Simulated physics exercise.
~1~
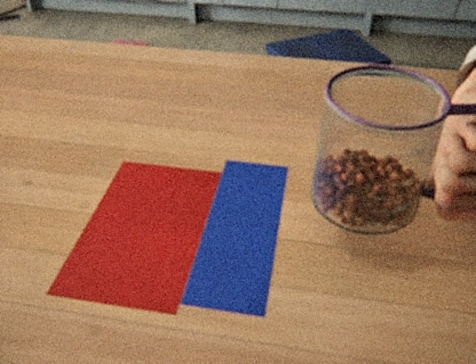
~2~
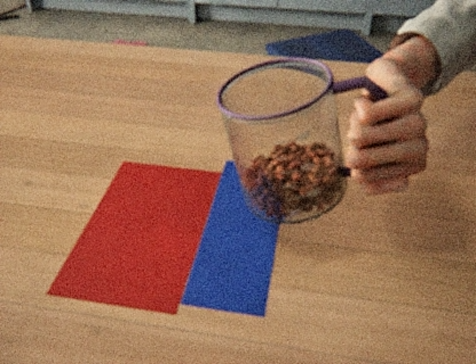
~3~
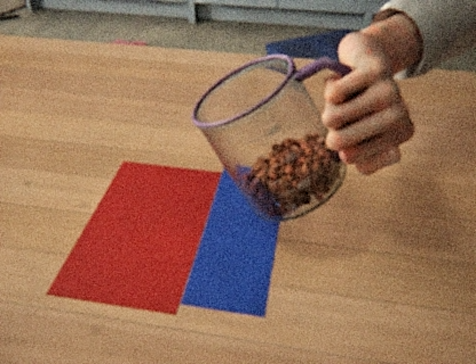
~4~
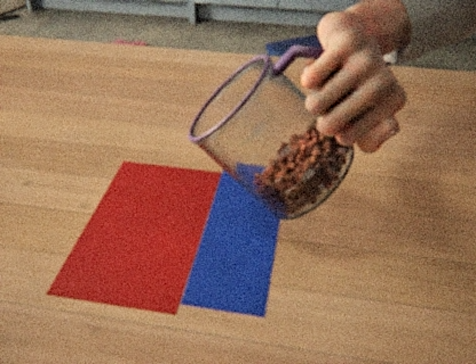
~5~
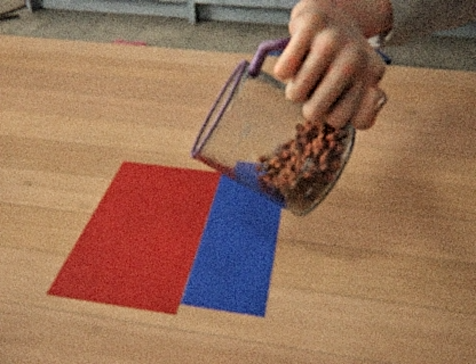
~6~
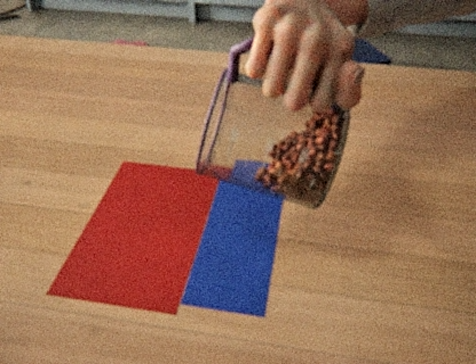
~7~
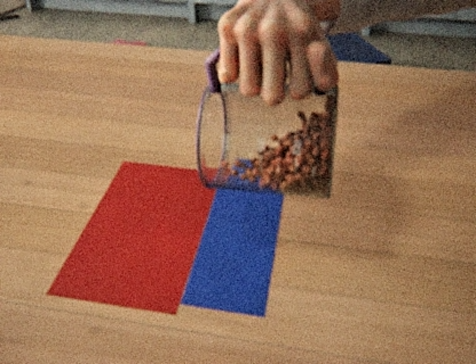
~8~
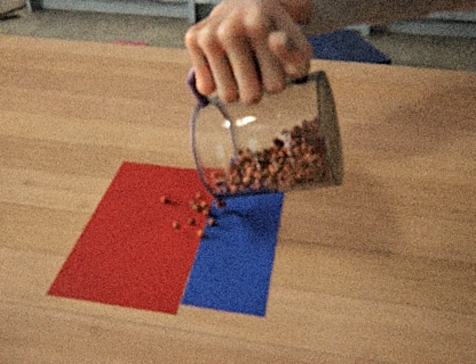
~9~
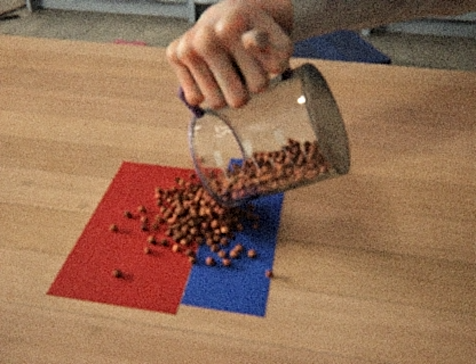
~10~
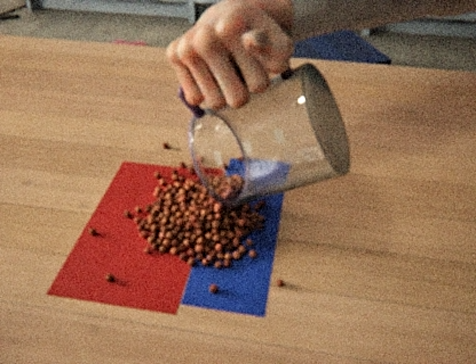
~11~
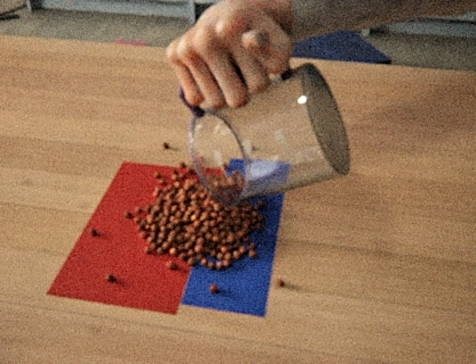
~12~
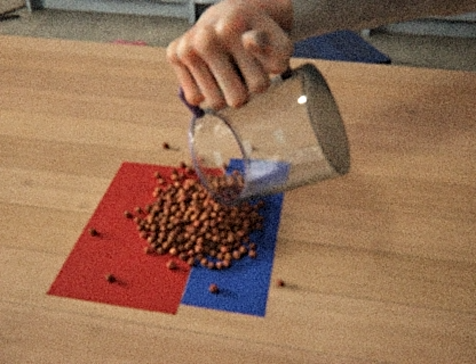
A hand moving a clear jug left and tipping it over, pouring brown pellets into a pile across red and blue mats.
